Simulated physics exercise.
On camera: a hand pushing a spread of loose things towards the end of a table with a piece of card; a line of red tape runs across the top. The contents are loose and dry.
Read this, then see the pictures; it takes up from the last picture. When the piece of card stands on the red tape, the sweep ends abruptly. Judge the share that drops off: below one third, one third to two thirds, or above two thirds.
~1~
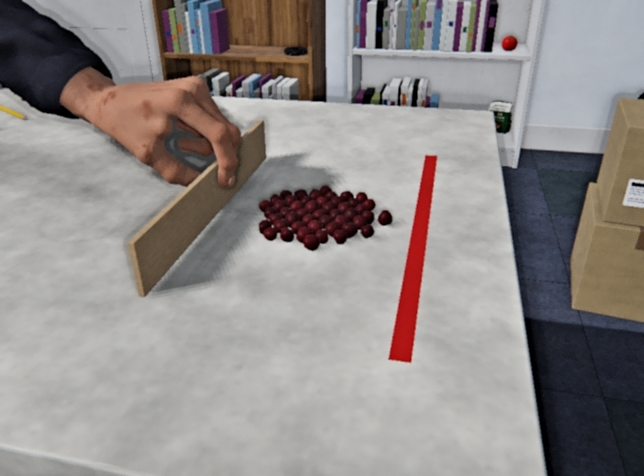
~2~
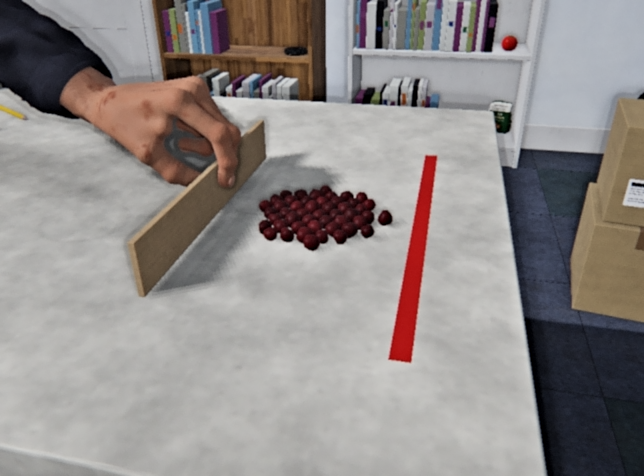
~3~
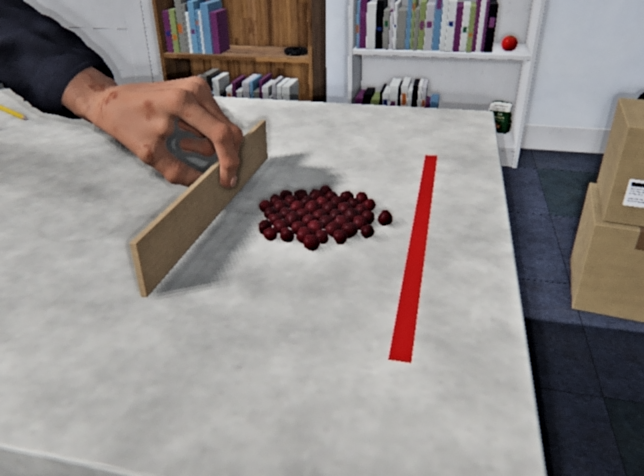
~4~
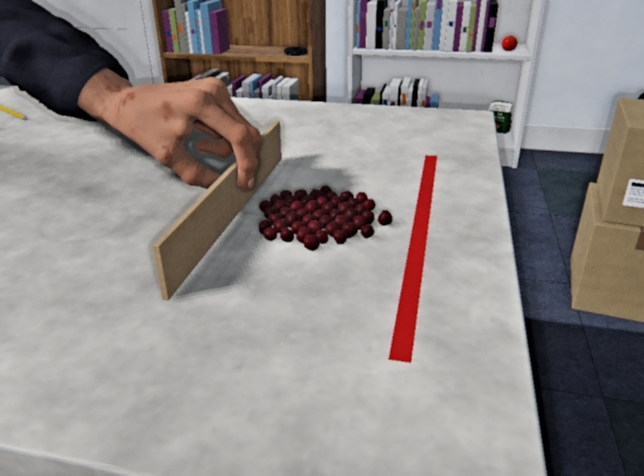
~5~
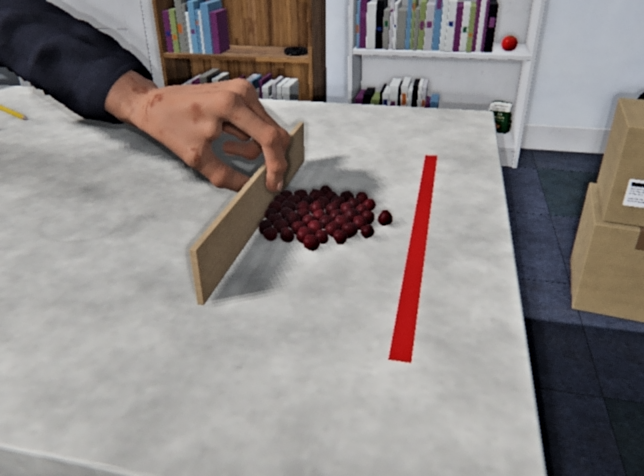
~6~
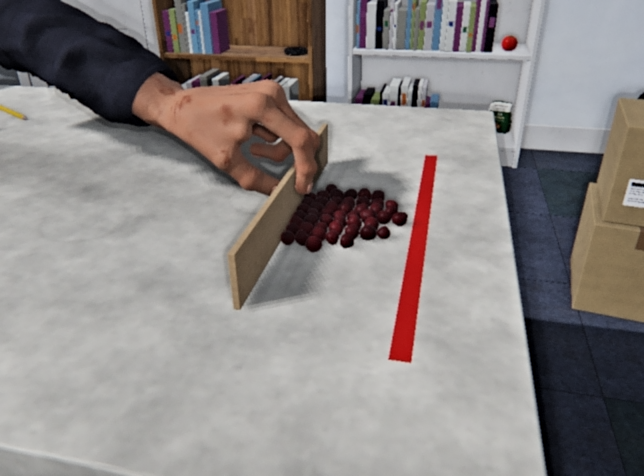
Below one third.
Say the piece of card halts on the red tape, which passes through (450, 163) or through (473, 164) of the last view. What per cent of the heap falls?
Note: Case one 40 in a hundred; case two 80 in a hundred.
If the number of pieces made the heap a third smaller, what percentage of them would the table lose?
I'd say close to 0 %.
Just after the last frame, piece of card still moving, near (364, 178); heap all on the table, its front near (465, 222).
A moment on, piece of card stopped at the red tape; heap all on the table, its front near (514, 226).
Further on, piece of card stopped at the red tape; heap about a tenth over the edge.
When it is over, piece of card stopped at the red tape; heap about a tenth over the edge.
